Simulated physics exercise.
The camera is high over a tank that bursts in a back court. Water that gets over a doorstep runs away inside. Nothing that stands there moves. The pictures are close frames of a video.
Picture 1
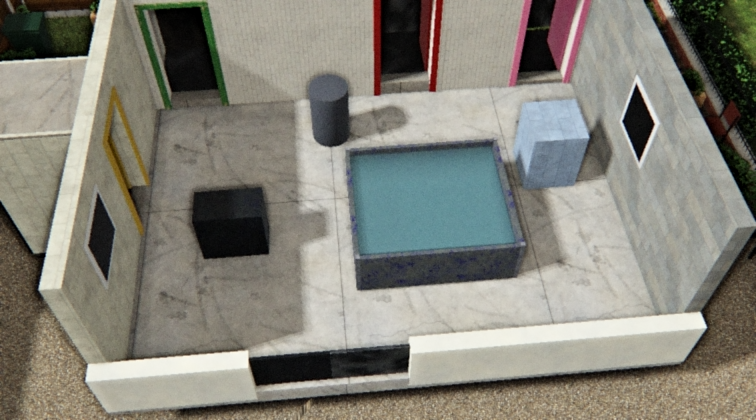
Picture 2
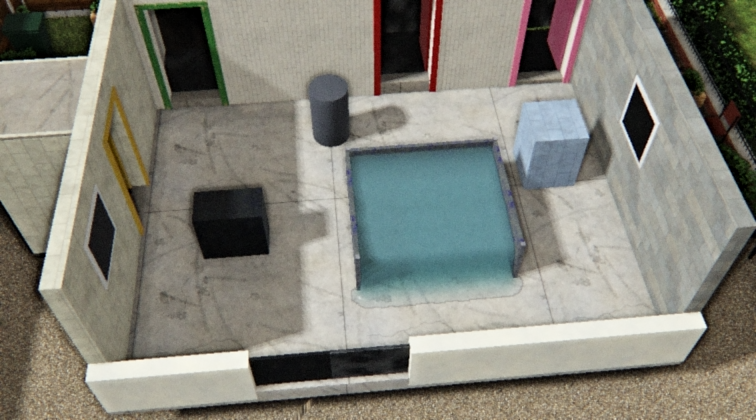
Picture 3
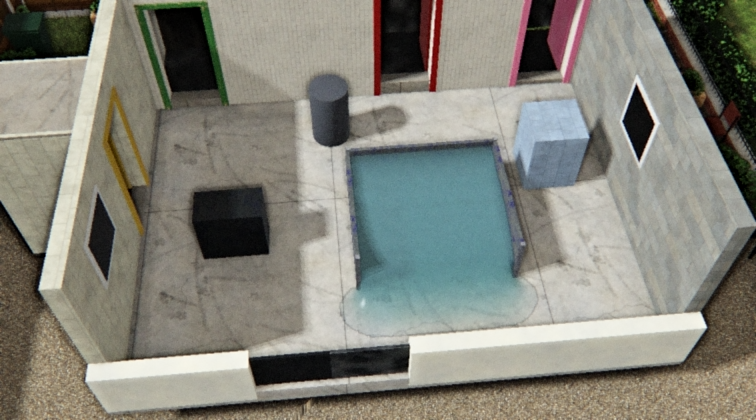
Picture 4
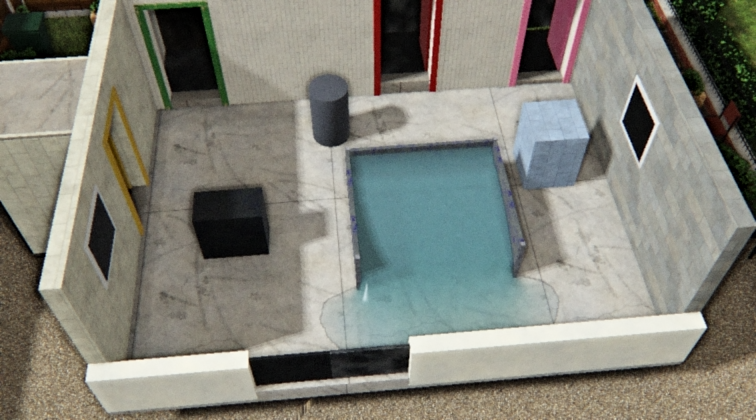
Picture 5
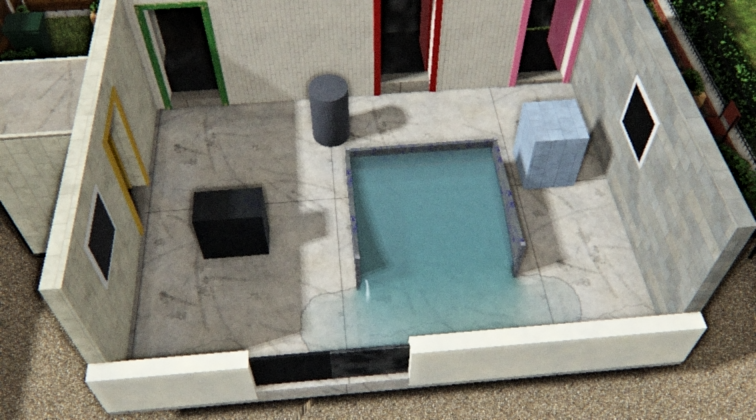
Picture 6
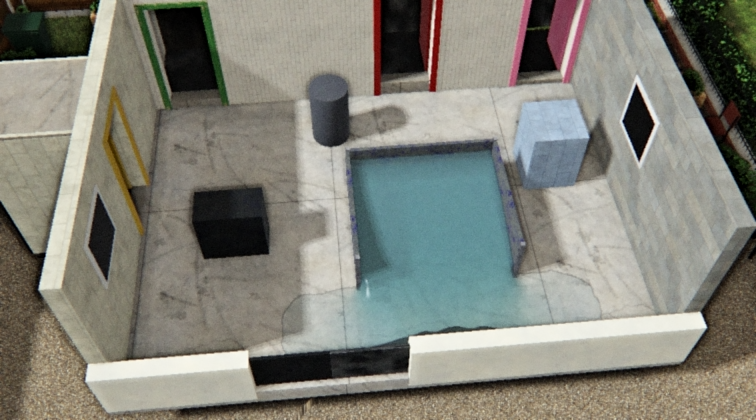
In a walled back court, a square tank of blue-green water stood still until its near side gave way, and water poured out and spread across the pale floor toward the low front wall.
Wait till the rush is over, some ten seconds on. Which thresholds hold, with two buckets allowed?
In the end: The green door admits no more than that; the red door admits no more than that; the yellow door lets in a lot; the pink door lets in a lot.
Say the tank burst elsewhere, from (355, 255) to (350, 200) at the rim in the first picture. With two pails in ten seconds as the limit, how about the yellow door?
My reading: Yellow floods.
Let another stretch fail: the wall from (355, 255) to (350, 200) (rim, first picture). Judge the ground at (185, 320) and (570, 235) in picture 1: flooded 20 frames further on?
As listed: Awash, clear.
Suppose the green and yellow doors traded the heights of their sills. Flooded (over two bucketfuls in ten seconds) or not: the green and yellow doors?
Then: Green takes more; yellow stays under.
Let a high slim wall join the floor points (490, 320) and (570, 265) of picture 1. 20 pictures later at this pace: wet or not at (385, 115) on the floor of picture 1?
At that place: Clear.
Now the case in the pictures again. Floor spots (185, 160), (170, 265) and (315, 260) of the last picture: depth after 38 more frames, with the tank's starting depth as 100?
Roughly 6, 14 and 6 per cent, in turn.
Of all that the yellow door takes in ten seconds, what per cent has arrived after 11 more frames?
Roughly 0 per cent.
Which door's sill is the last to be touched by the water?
That is the red one.
A moment on, water covers 20 % of the floor; the green door not reached, the red door not reached, the yellow door not reached, the pink door not reached.
Next, water covers 35 % of the floor; the green door not reached, the red door not reached, the yellow door not reached, the pink door not reached.
Then, water covers 60 % of the floor; the green door not reached, the red door not reached, the yellow door under two buckets in, the pink door under two buckets in.
Later, water covers 85 % of the floor; the green door under two buckets in, the red door wet at the sill, nothing in, the yellow door over two buckets in, the pink door far over two buckets in.
In the end, water covers 95 % of the floor; the green door under two buckets in, the red door wet at the sill, nothing in, the yellow door over two buckets in, the pink door far over two buckets in.
